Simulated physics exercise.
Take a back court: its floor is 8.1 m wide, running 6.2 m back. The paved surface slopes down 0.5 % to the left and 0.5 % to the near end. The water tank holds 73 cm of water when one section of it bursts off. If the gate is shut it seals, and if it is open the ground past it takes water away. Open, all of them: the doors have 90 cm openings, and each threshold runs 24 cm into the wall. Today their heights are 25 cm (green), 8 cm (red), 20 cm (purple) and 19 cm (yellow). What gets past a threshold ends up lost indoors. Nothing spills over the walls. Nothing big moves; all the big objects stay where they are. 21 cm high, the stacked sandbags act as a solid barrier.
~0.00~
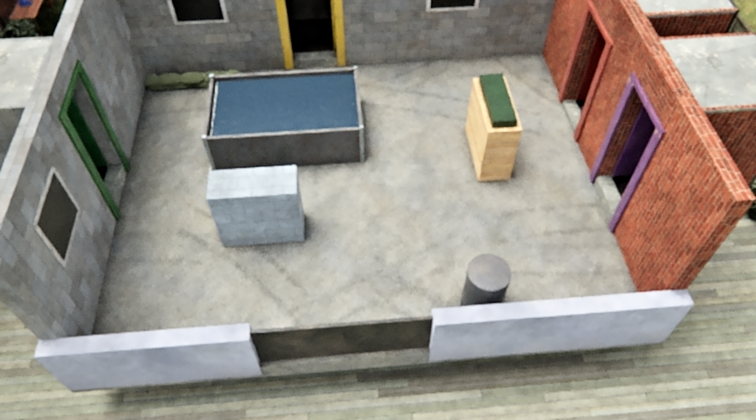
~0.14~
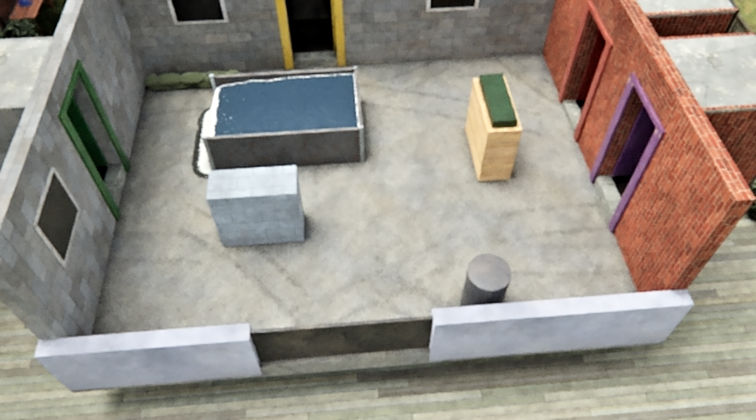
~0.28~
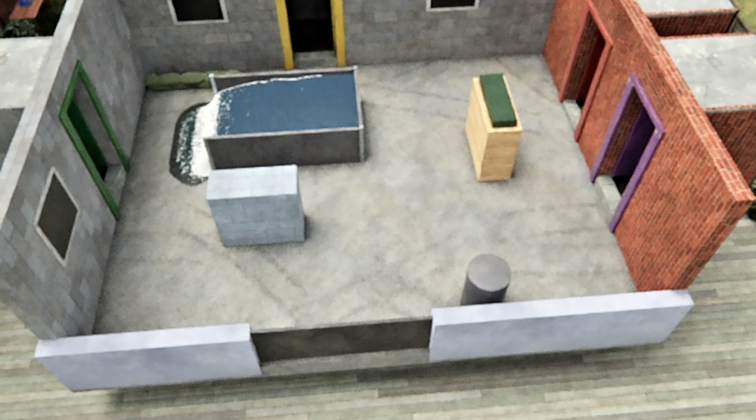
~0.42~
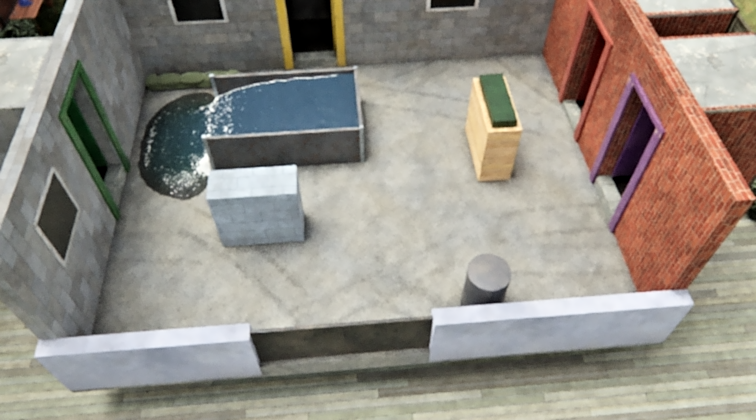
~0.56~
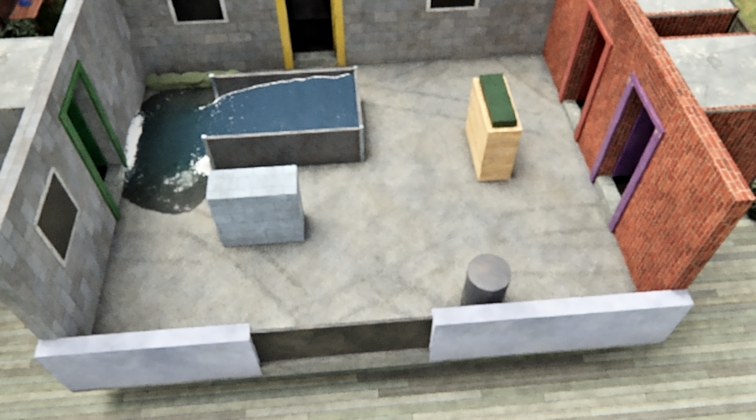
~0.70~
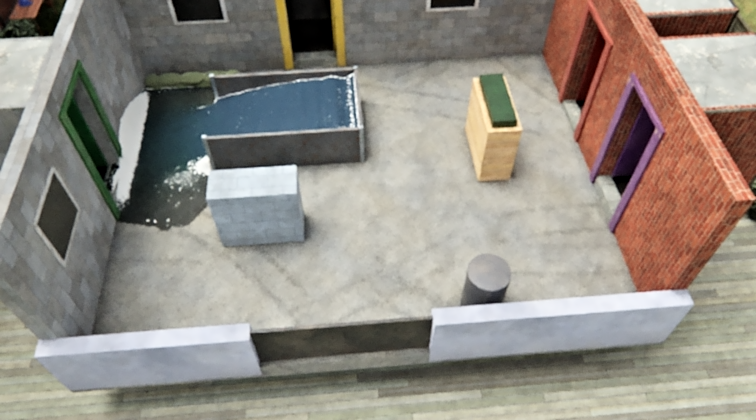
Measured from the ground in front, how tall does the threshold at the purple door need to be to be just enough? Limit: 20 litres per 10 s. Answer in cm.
It needs to be about 8.5 cm tall.
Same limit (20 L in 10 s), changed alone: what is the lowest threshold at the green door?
About 31 cm at green.
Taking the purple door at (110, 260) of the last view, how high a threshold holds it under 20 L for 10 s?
It needs roughly 8.0 cm.
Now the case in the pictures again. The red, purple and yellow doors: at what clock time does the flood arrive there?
For red it's 5.0 s, for purple 6.0 s, and for yellow 2.2 s.
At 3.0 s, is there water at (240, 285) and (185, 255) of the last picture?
Note: Point one reached; point two reached.
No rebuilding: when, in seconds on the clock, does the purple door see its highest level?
That happens close to 7.5 s on the clock.
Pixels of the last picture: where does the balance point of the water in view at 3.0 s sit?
It lies near (208, 162) in the last picture.
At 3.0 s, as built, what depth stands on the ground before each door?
In cm: Green 26, red 0, purple 0, yellow 4.
After 1.4 s water covers 15 % of the floor, deepest (49 cm) near (134, 143); it has not reached the purple door.
After 3.0 s water covers 35 % of the floor, deepest (40 cm) near (148, 79); it has not reached the purple door.
After 10.0 s water covers 95 % of the floor, deepest (18 cm) near (510, 308); 9 cm at the purple door, 0 litres in over its 20 cm threshold.
At the purple door as built, the water arrived by 6.3 s and peaked near 13 cm at 7.6 s.
With a threshold of 7 cm, 35 litres would have come in within the 10 s; with 9.5 cm, 13 litres. So under 20 litres takes about 8.5 cm.
